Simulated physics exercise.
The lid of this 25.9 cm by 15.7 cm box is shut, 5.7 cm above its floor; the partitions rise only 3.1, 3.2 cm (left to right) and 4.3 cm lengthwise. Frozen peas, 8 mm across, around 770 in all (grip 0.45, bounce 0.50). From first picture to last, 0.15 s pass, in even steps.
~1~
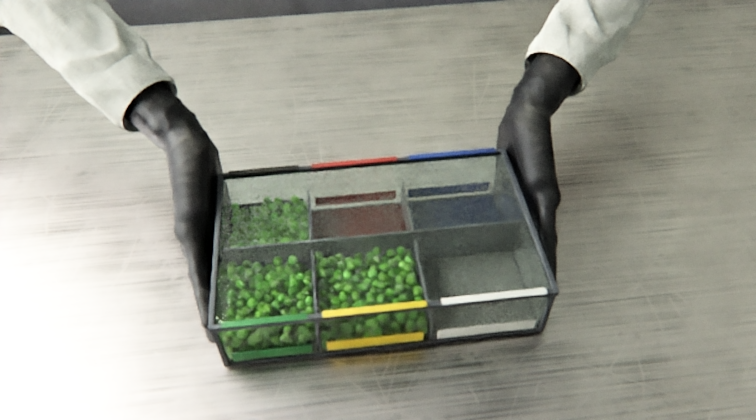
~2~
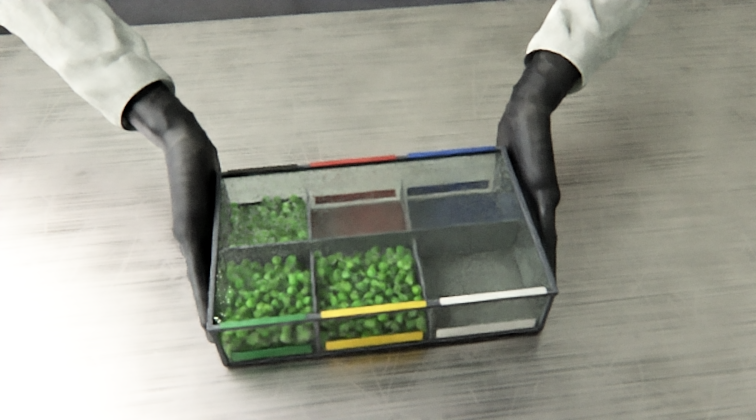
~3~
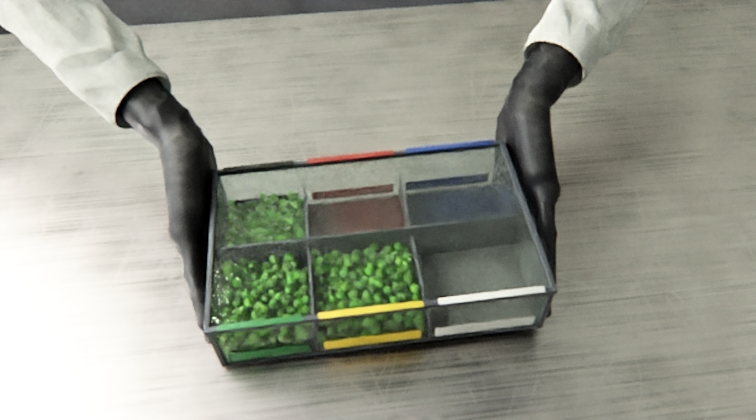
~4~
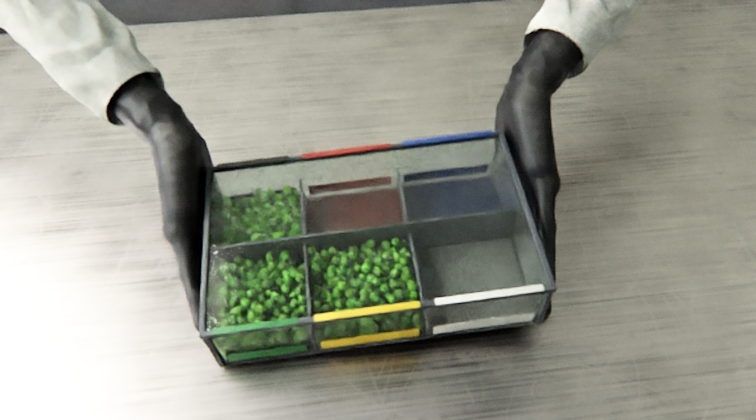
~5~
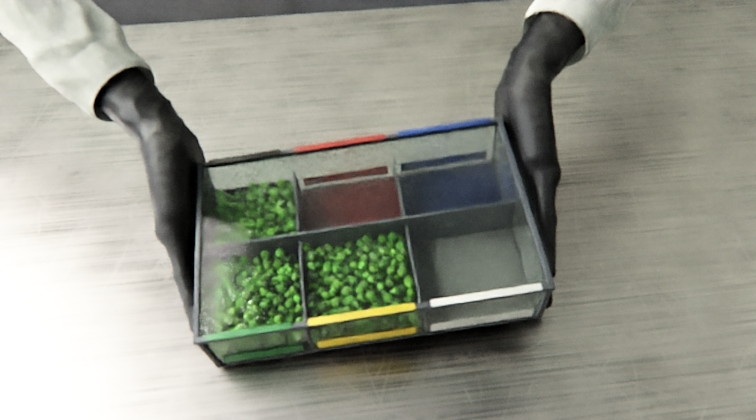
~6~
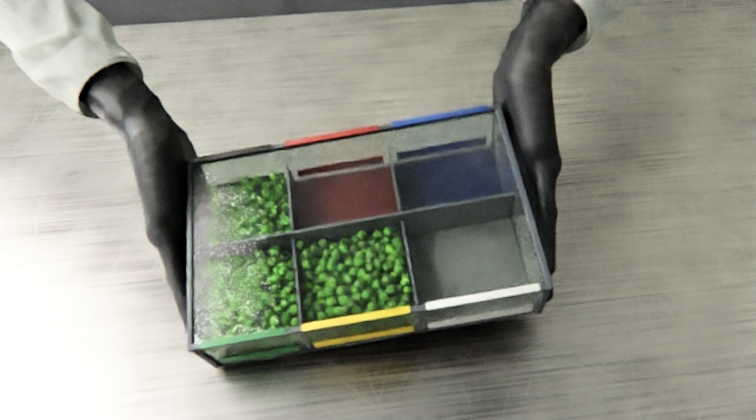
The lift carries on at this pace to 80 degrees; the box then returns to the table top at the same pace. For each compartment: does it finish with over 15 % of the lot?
Red below, blue below, green above, yellow above, white below, black above.
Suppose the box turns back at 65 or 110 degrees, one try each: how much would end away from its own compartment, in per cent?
Some 5 and 10 per cent.
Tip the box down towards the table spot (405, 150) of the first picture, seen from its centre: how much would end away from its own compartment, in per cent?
Some 25 per cent.
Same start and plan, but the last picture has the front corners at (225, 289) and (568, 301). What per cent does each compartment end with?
Red 5, blue 5, green 15, yellow 40, white 25, black 10.
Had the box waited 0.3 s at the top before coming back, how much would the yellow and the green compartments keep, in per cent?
Yellow 35; green 40.
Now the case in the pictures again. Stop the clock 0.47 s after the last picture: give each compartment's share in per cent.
Red 0, blue 0, green 40, yellow 35, white 0, black 25.
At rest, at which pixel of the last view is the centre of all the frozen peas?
Near (280, 304).
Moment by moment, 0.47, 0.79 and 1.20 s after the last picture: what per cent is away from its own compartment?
In turn: 5, 10, 10.
Then, 0.47 s after the last picture, tilt 80 degrees; green 40 %, yellow 35 %, black 25 %.
Then, 0.79 s after the last picture, tilt 33 degrees; green 40 %, yellow 35 %, black 25 %.
Then, 1.20 s after the last picture, tilt 0 degrees; green 40 %, yellow 35 %, black 25 %.
In the end, red 0 %, blue 0 %, green 40 %, yellow 35 %, white 0 %, black 25 %.
